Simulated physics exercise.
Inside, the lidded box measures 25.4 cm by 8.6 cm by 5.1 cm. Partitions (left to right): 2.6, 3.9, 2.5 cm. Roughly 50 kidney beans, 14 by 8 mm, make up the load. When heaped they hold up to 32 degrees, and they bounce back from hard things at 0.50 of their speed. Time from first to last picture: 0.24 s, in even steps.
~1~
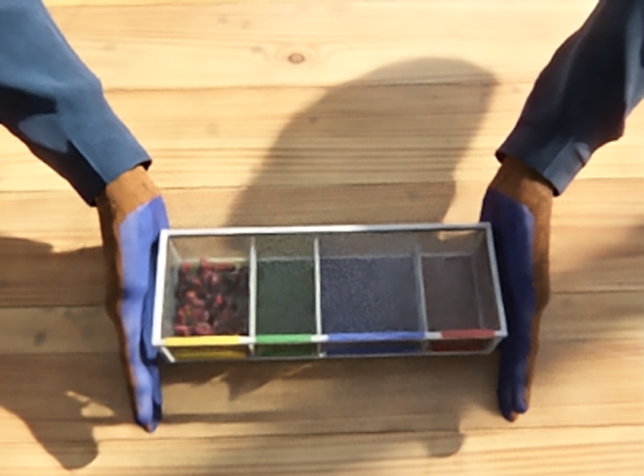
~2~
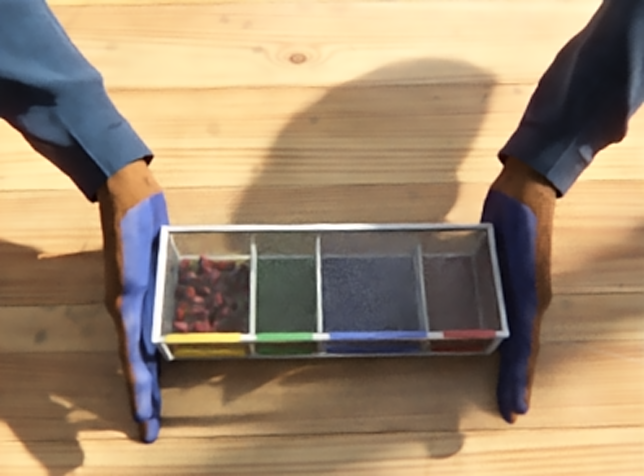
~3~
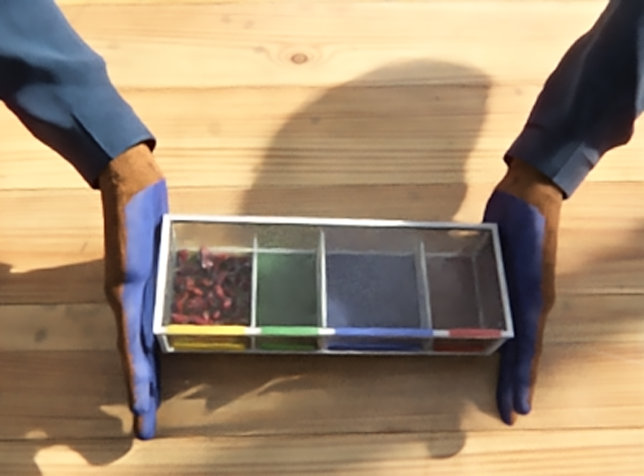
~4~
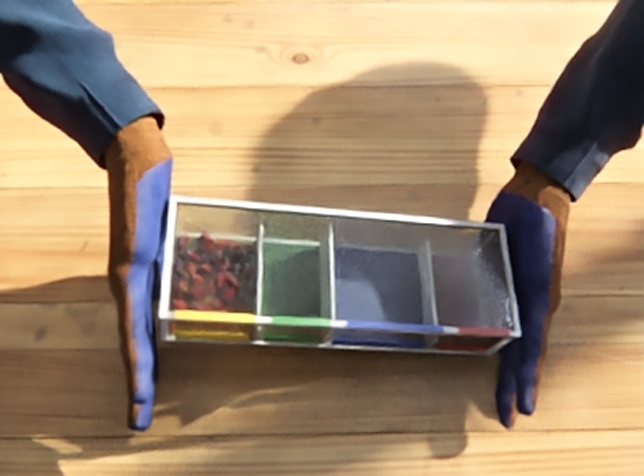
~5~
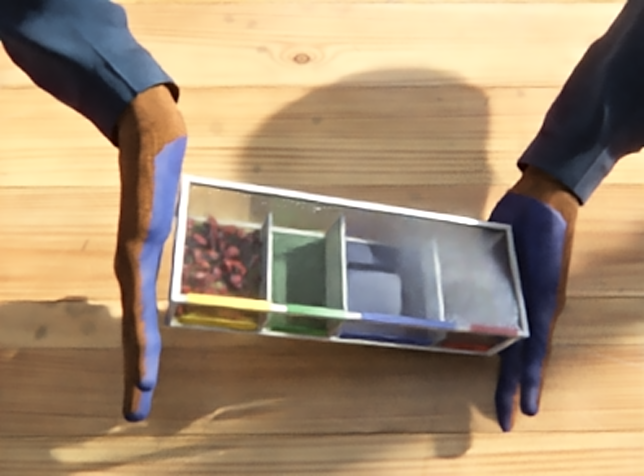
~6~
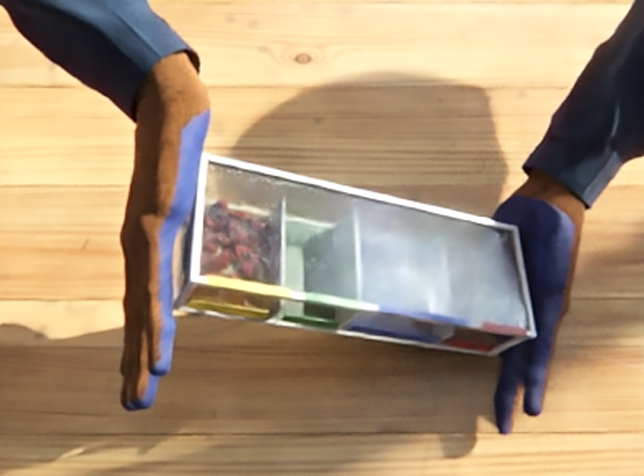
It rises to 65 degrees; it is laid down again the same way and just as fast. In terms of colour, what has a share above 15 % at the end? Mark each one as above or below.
Marked: Red below; blue below; green above; yellow above.
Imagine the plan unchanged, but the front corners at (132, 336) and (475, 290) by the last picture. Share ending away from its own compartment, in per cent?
I'd put it at about 0 per cent.
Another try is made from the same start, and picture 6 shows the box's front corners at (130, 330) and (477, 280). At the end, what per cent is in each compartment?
Red 0; blue 0; green 0; yellow 100.
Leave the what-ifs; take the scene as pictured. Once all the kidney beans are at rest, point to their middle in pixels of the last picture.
Est. centre at rest: (247, 289) px.
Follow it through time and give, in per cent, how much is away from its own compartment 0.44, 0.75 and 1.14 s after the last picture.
Estimates: 10 / 35 / 35.
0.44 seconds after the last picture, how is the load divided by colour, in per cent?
It splits as red 0, blue 0, green 10 and yellow 90 percent.
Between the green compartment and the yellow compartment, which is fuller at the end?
The yellow compartment.
Then, 0.44 s after the last picture, tilt 63 degrees; green 10 %, yellow 90 %.
Then, 0.75 s after the last picture, tilt 25 degrees; green 30 %, yellow 65 %.
Then, 1.14 s after the last picture, tilt 0 degrees; green 30 %, yellow 65 %.
In the end, red 0 %, blue 0 %, green 30 %, yellow 65 %.
